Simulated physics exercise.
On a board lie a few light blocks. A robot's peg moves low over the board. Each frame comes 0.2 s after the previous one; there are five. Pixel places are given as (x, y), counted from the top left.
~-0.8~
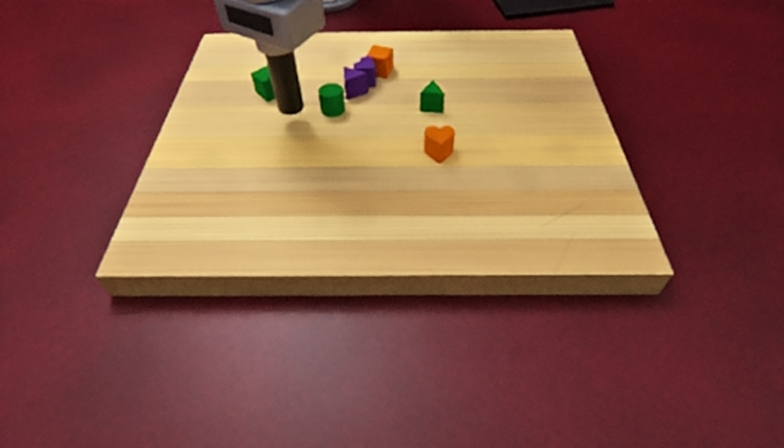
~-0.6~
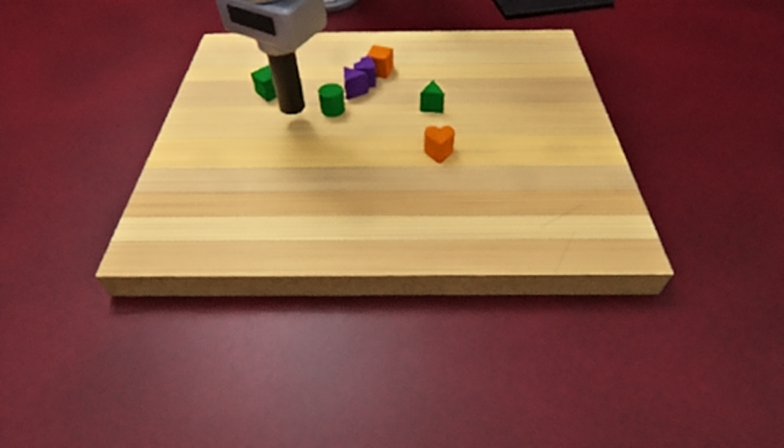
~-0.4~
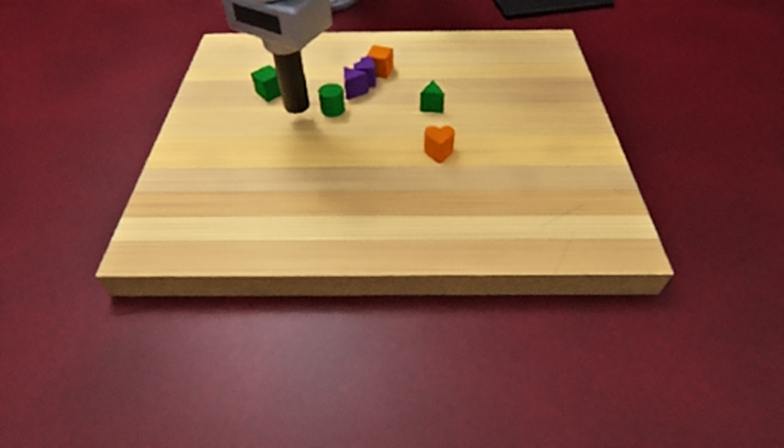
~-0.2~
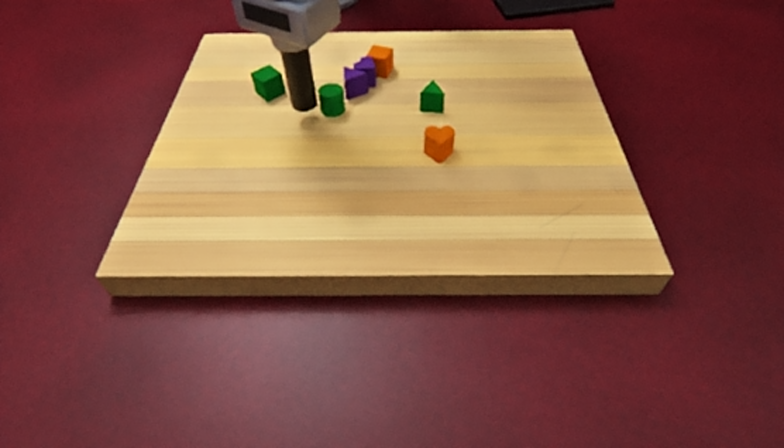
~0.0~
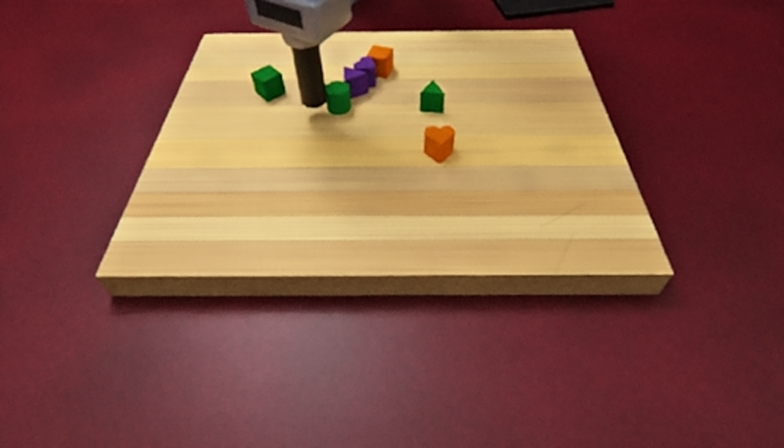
Robot peg moving right across a wooden board and nudging a green cylinder slightly toward purple blocks, other blocks staying still.
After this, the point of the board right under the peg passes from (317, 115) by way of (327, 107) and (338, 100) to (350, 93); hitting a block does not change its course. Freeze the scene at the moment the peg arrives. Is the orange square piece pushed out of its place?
That would be a no.
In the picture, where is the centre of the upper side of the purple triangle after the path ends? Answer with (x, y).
Its top middle is near (375, 71).
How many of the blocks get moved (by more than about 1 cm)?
Two blocks shift.
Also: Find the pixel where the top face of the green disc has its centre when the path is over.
By then it is at (366, 83).
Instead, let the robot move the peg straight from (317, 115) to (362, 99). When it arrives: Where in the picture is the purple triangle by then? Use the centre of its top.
Its top centre is at about (383, 69).
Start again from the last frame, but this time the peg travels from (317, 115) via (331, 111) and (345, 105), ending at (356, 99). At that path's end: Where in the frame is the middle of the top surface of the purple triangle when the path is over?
The middle of the upper face of the purple triangle will lie at about (373, 70) in the picture.
On the path given first. Halfway along, peg at (331, 89); green disc at (356, 84); purple triangle at (367, 73), turned 65° anticlockwise; purple heart block at (366, 61).
At the end, peg at (348, 79); green disc at (366, 83); purple triangle at (375, 71), turned 55° anticlockwise; purple heart block at (366, 61); orange square piece in place.
